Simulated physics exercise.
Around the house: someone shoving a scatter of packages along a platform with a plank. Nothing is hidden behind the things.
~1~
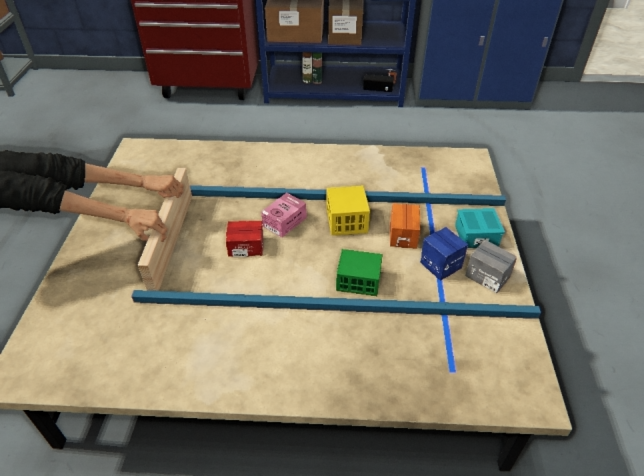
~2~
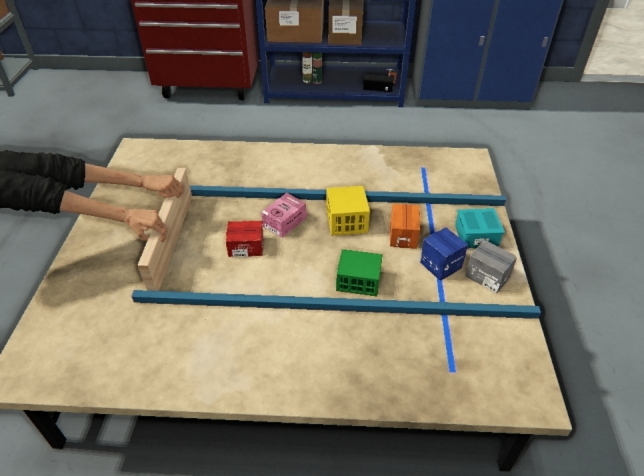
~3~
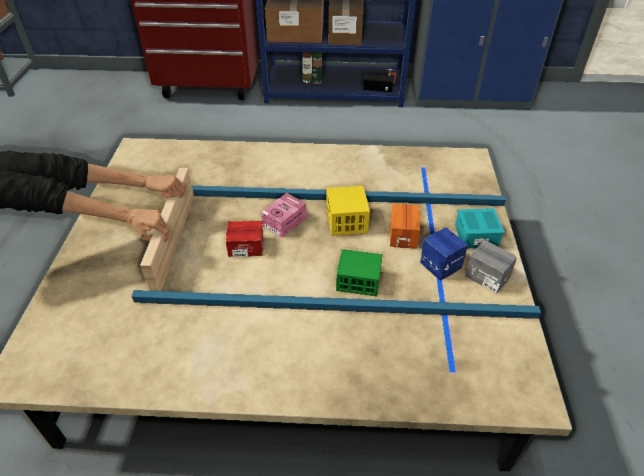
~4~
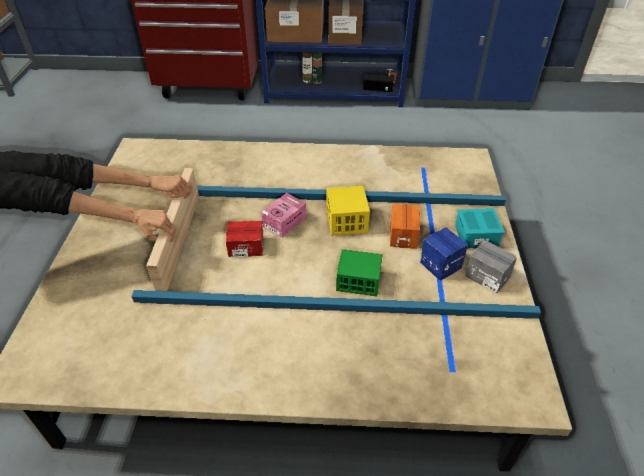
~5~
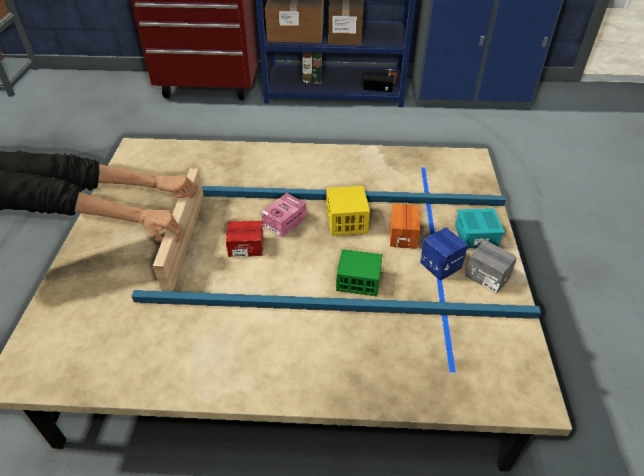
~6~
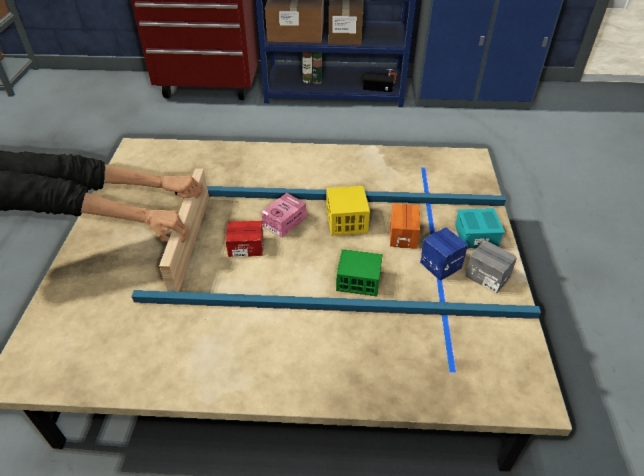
A wooden plank, gripped by two hands reaching in from the left, starts near the left end of a tabletop between two blue rails. The hands slide it slowly a short way right, narrowing the gap to the red box, while the scattered colourful boxes all stay still, untouched.
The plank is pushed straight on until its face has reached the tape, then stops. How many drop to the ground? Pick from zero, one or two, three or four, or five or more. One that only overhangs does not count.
The number that fall off is one or two.
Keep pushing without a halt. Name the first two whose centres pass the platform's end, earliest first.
They are the turquoise tote, the orange parcel.
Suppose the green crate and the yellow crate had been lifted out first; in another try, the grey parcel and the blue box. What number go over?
The counts: 0 and 1.
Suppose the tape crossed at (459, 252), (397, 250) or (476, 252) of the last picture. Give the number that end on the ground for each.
The counts: 2, 0 and 5.
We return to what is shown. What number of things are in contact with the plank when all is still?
In contact: 3.
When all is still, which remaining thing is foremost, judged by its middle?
The orange parcel.
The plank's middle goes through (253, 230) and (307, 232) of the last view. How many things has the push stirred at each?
First 1, then 3.
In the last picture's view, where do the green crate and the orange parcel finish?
About (462, 275), and the other about (514, 230).
Soon after, none off yet; grey parcel at rest near (491, 267); turquoise tote at rest near (479, 229); blue box at rest near (443, 254).
In the end, the number that fall off is one or two; gone, turquoise tote.
